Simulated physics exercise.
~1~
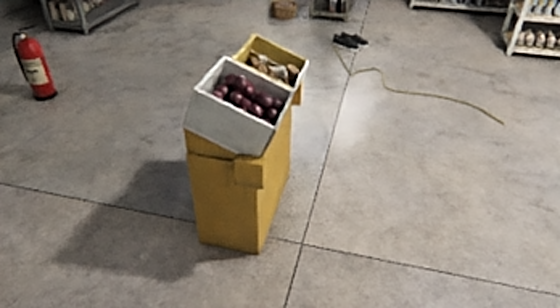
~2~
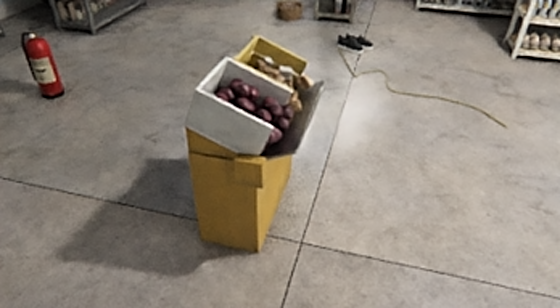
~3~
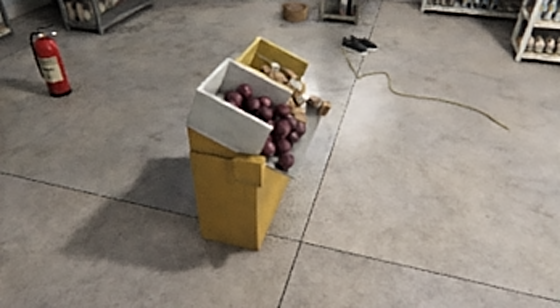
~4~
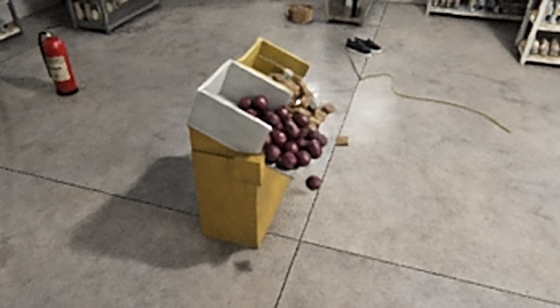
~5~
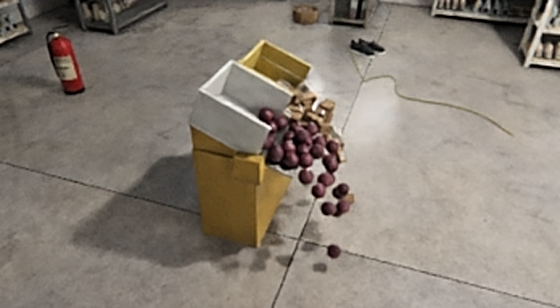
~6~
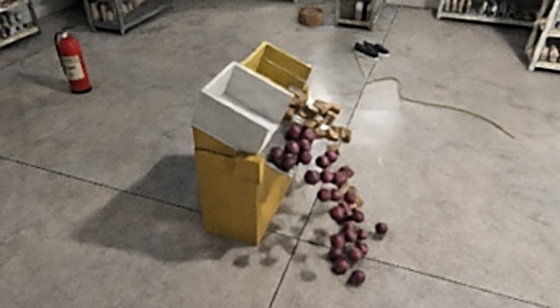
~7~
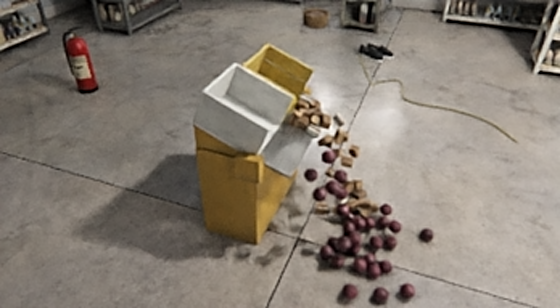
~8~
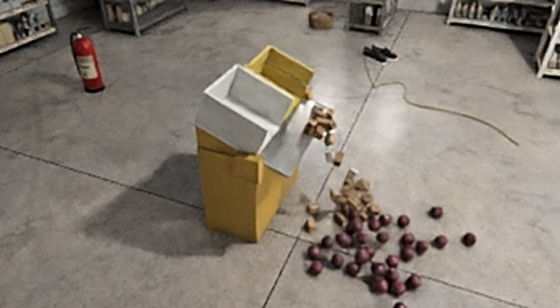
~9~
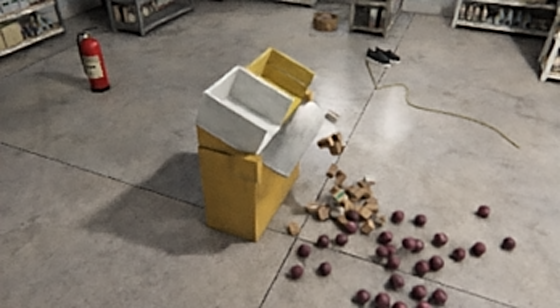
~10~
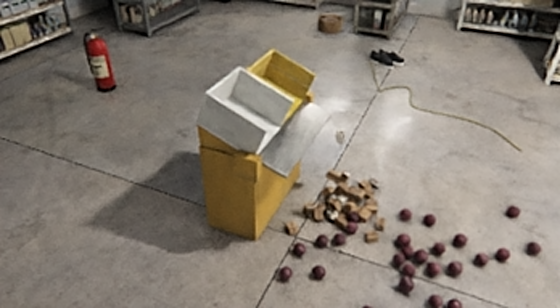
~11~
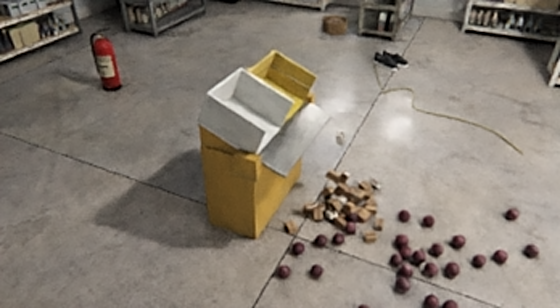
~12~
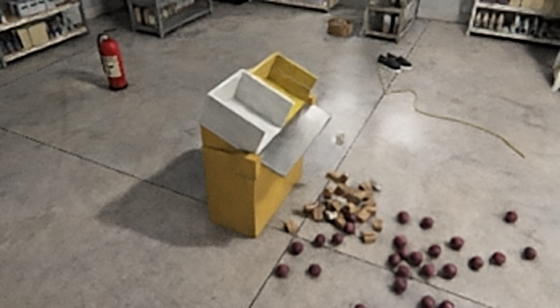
A grey flap drops open at the right end of two tilted bins, one white in front and one yellow behind, on a yellow stand, seen from above on a grey concrete floor. Shelves line the back, with a red extinguisher at left and dark shoes and a cord behind. Red onions slide from the white bin and small tan parcels from the yellow one. The onions tumble down first and roll rightward, while the parcels follow and pile up nearer the stand. Both bins end empty, with the onions scattered beyond the heap.
